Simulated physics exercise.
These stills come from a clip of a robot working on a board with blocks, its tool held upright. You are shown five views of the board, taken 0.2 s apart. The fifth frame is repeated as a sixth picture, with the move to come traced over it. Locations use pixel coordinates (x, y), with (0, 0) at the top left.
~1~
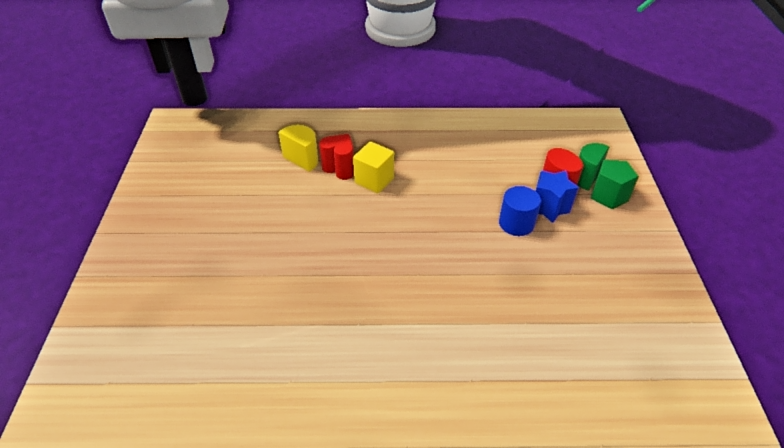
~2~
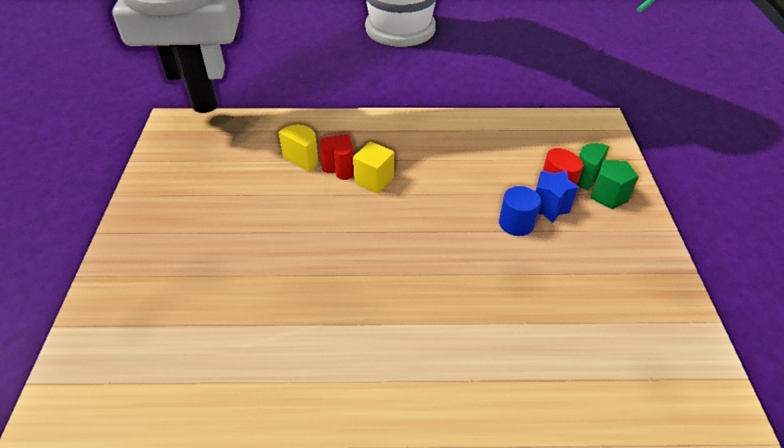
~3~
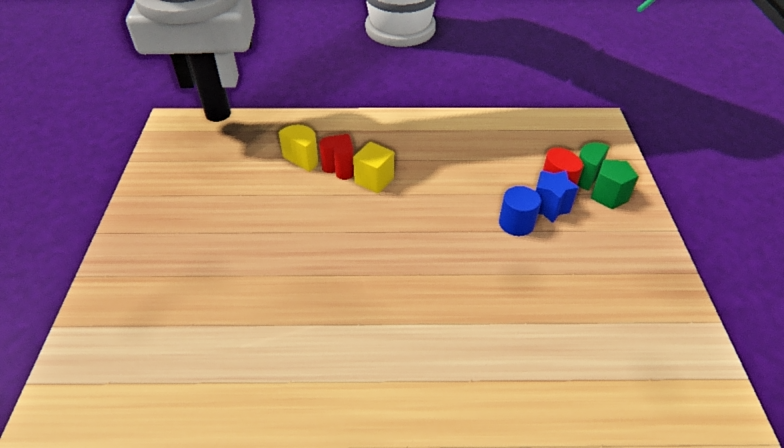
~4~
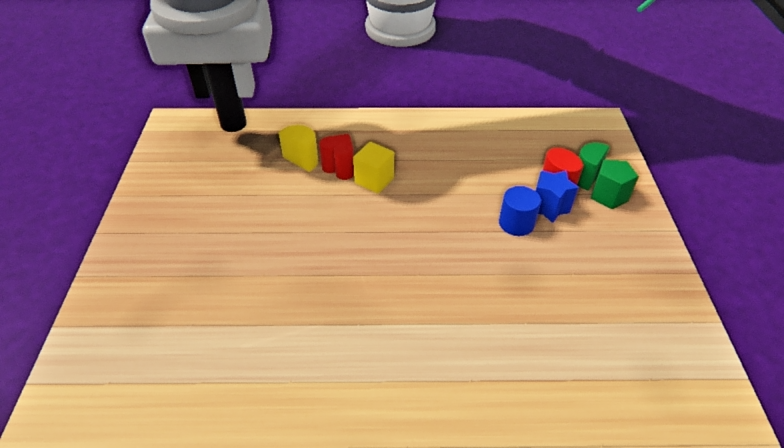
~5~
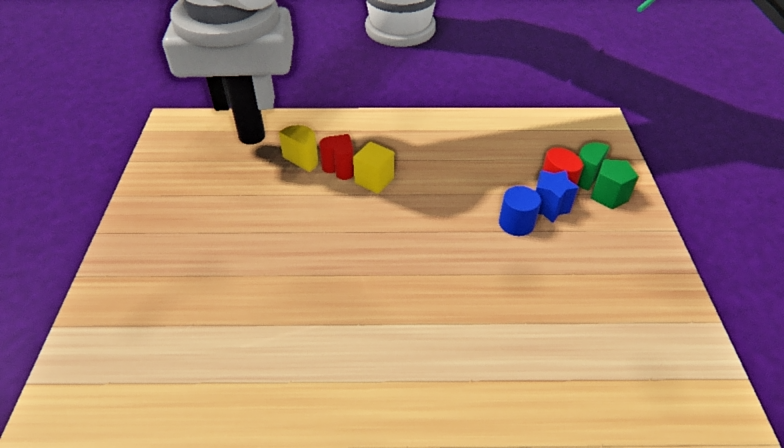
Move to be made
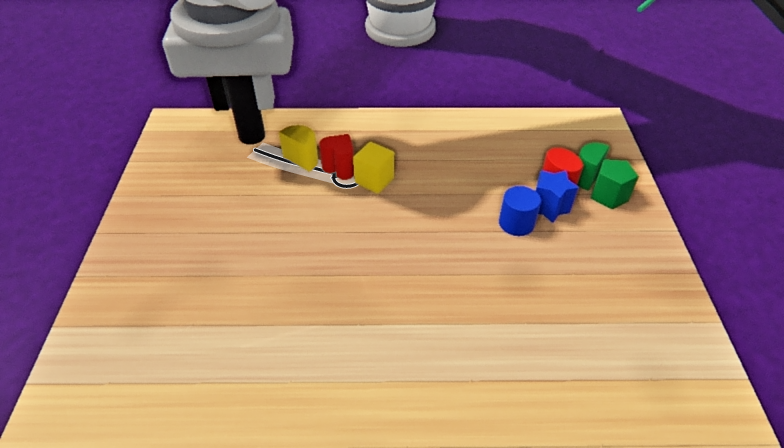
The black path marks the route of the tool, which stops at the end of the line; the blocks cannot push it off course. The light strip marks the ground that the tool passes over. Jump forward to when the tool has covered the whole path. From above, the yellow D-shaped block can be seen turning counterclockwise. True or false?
My answer: True.
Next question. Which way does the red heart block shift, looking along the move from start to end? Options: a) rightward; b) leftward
Option b.
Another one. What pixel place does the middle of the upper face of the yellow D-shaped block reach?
Answer: (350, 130).
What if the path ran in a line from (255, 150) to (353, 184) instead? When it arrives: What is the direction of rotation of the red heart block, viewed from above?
The sense of turning is clockwise.
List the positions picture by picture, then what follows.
In the first frame, tool's lower end (195, 100); yellow D-shaped block (299, 133); red heart block (338, 143); yellow square block (374, 154).
In the second frame, tool (206, 106); blocks still.
In the third frame, tool (218, 115); blocks still.
In the fourth frame, tool (234, 125); blocks still.
In the fifth frame, tool (252, 137); yellow D-shaped block (299, 133); red heart block (338, 143); yellow square block (374, 154).
Drawn move, from (255, 150) over (299, 164) to (347, 177).
On the path given first. One third of the way, tool (282, 147); yellow D-shaped block (315, 135); red heart block (349, 145); yellow square block (377, 155).
Two thirds of the way, tool (314, 155); yellow D-shaped block (340, 131), turned 75° anticlockwise; red heart block (368, 139), turned 70° clockwise; yellow square block (384, 158).
At the end, tool (347, 164); yellow D-shaped block (350, 130), turned 120° anticlockwise; red heart block (372, 138), turned 65° clockwise; yellow square block (384, 158).
